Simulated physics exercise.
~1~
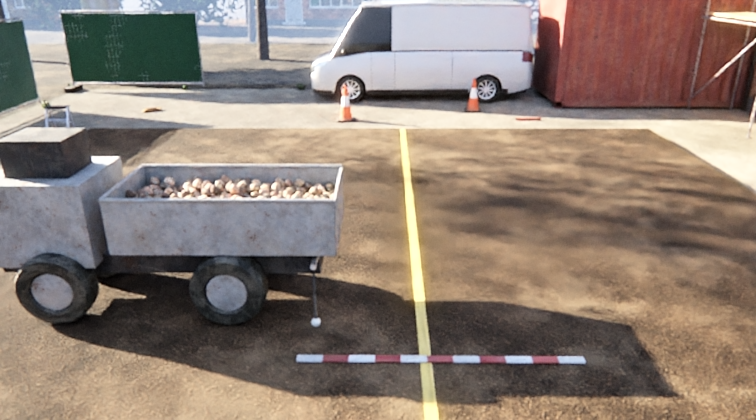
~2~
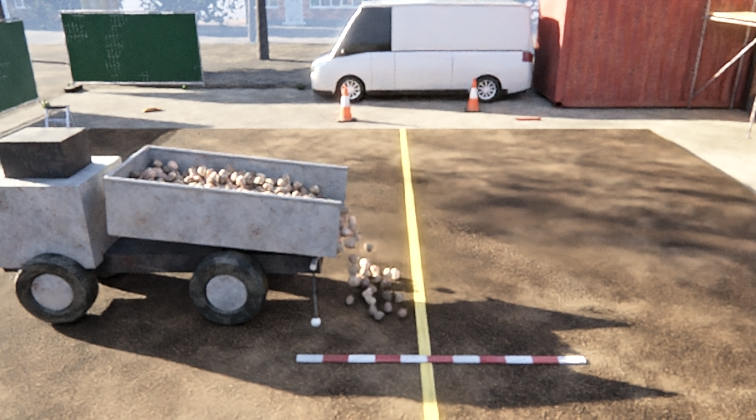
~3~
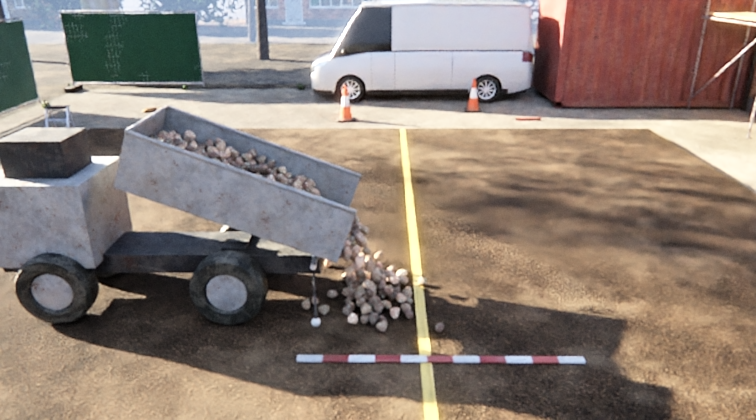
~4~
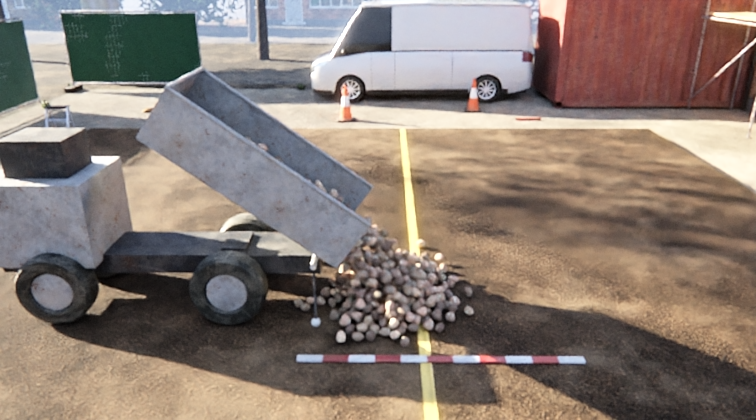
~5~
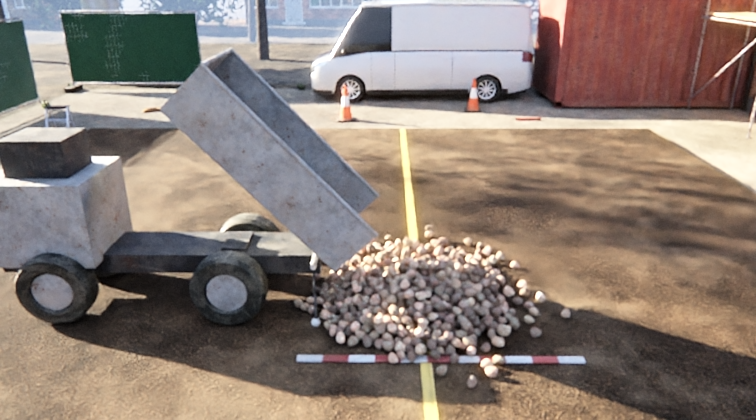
A grey truck bed tips up and pours round stones into a heap across a yellow line.
